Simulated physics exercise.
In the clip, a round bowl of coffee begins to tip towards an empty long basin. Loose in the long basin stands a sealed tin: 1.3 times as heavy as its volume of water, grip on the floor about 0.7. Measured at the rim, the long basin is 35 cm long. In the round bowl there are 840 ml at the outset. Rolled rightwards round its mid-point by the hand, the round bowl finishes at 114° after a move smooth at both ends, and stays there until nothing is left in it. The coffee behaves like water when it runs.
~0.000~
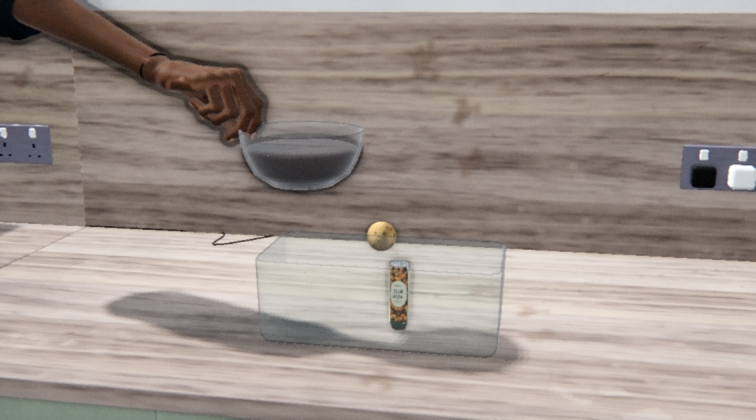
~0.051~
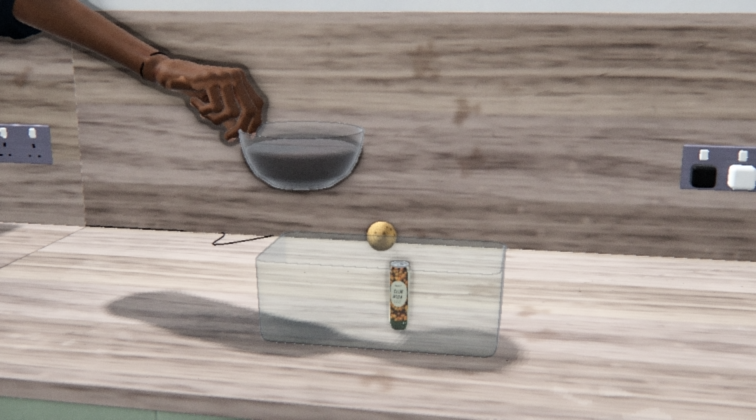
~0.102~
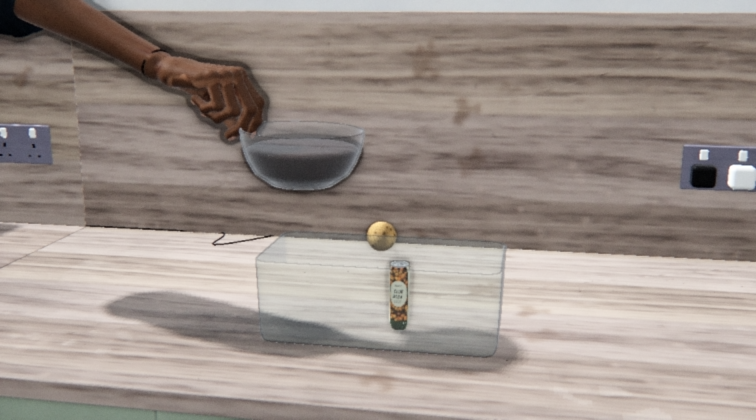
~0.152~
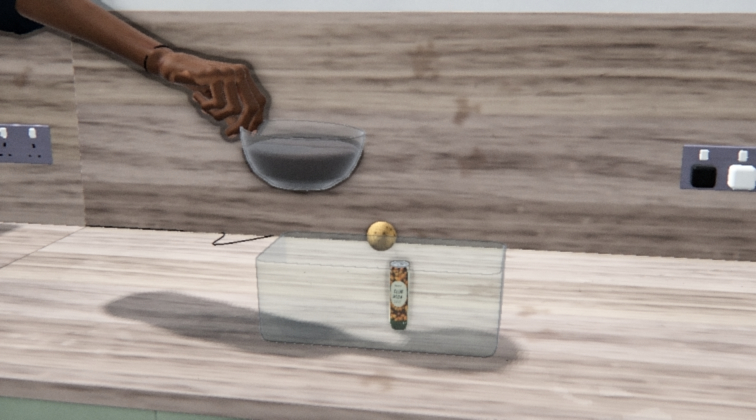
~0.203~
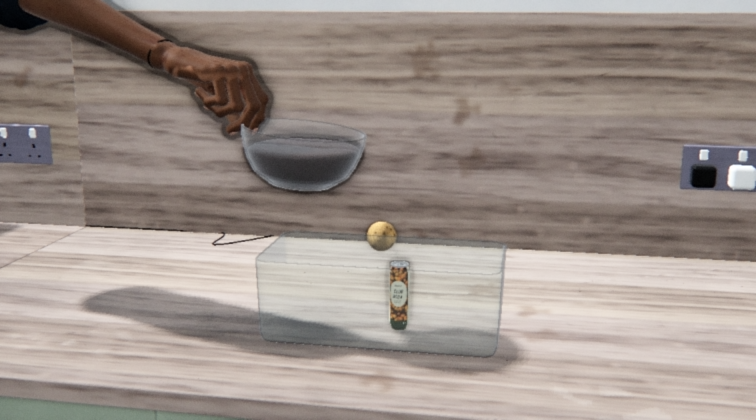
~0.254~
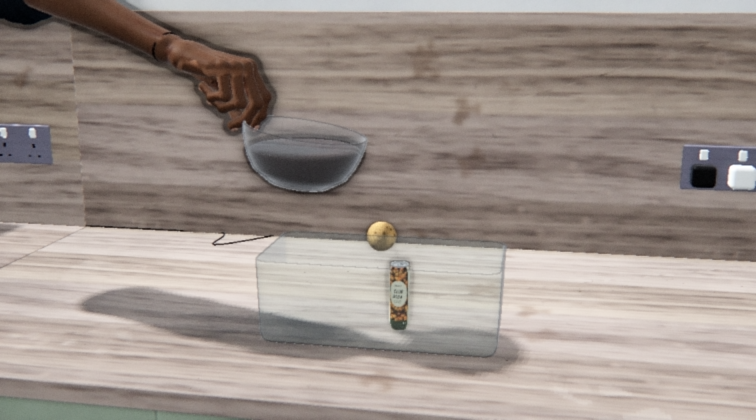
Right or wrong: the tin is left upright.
Right.
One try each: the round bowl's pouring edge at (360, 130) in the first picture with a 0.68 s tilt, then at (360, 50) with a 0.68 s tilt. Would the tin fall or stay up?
Trial 1 - tin tips; trial 2 - tin stays standing.
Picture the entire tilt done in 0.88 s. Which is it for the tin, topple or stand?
Result: Tin tipped over.
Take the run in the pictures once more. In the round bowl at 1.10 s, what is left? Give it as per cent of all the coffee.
I'd estimate some 1 per cent.
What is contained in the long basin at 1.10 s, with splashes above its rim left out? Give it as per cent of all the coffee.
Roughly 94 %.
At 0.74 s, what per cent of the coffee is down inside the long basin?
About 16 per cent.
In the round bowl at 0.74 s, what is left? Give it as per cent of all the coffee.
Some 52 % of it is still there.
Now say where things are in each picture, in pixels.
The first frame shows tilt 0°; pouring edge (362, 132); surface from (249, 145) to (359, 149); the long basin's rim runs from (270, 246) to (504, 259); the tin's top is at (400, 267).
The second frame shows tilt 0°; pouring edge (362, 133); surface from (250, 145) to (359, 149).
The third frame shows tilt 2°; pouring edge (363, 134); surface from (250, 145) to (359, 150).
The fourth frame shows tilt 3°; pouring edge (363, 136); surface from (251, 145) to (359, 150).
The fifth frame shows tilt 6°; pouring edge (364, 139); surface from (251, 144) to (360, 151).
The sixth frame shows tilt 9°; pouring edge (365, 143); surface from (252, 144) to (361, 151).
By 0.74 s the tilt is 64° and 53 per cent is still to pour; the tin stands where it began.
By 1.10 s the tilt is 103° and 1 per cent is still to pour; the tin stands where it began.
By 1.47 s the tilt is 114° and 0 per cent is still to pour; the tin stands where it began.
By 1.88 s the tilt is 114° and 0 per cent is still to pour; the tin stands where it began.
At rest the tin stands where it began.
